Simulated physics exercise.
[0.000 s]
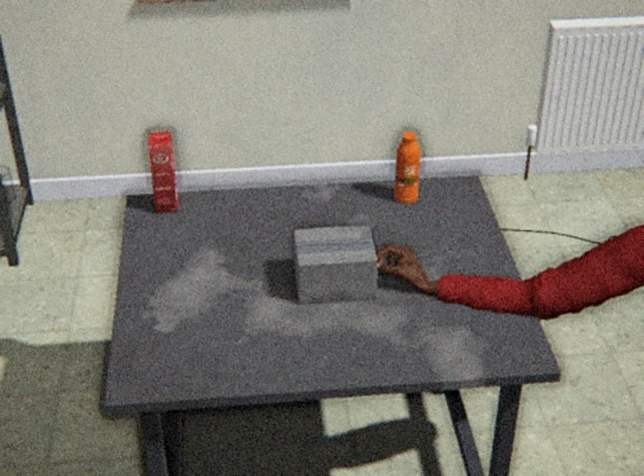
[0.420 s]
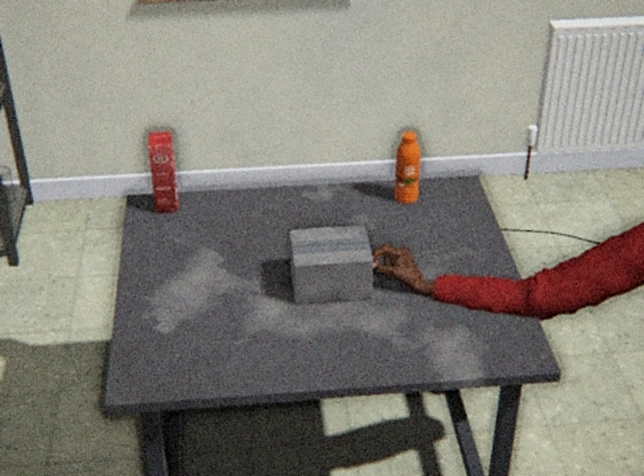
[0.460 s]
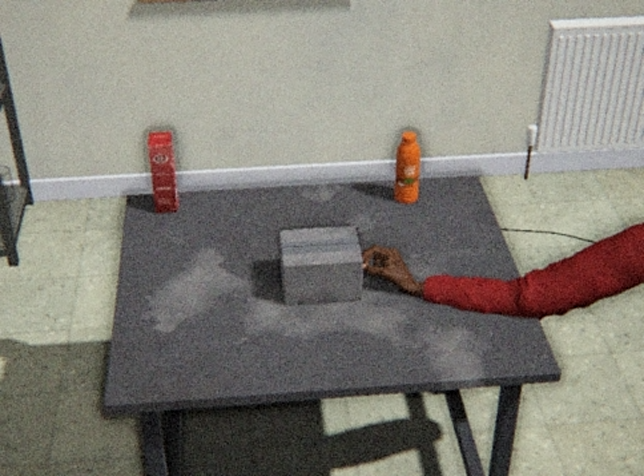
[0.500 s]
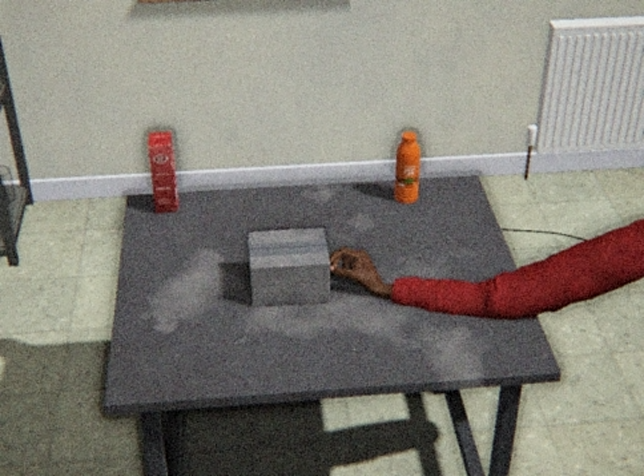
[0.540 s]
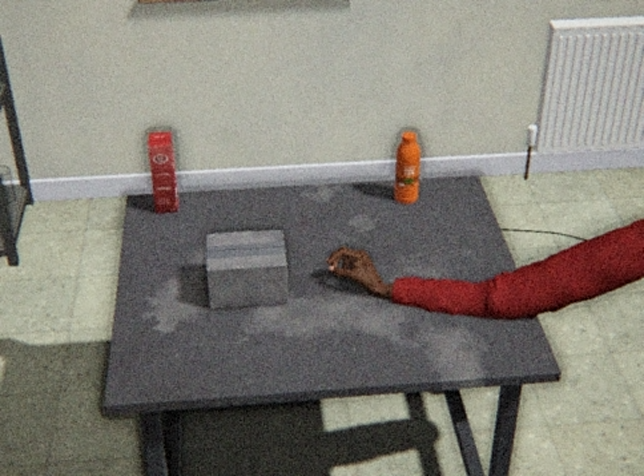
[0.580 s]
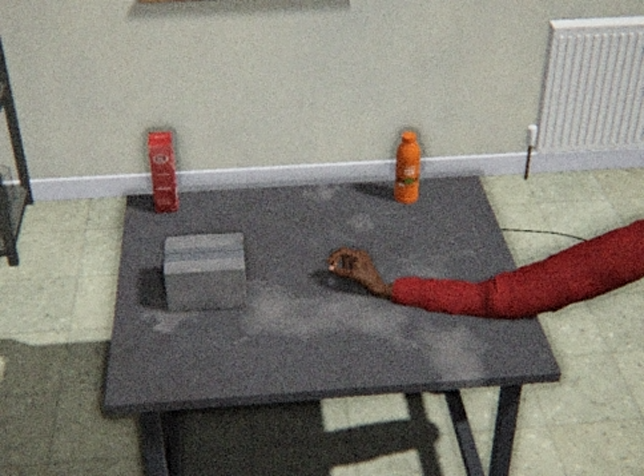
A hand pushes a grey box leftward across a table, and the box slides away.
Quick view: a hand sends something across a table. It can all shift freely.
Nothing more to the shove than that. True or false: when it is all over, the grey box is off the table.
True.
Around 0.88 s, grey box now off the table.
Around 1.08 s, things are still on the move.
Finally (1.3 s), off the table, grey box.
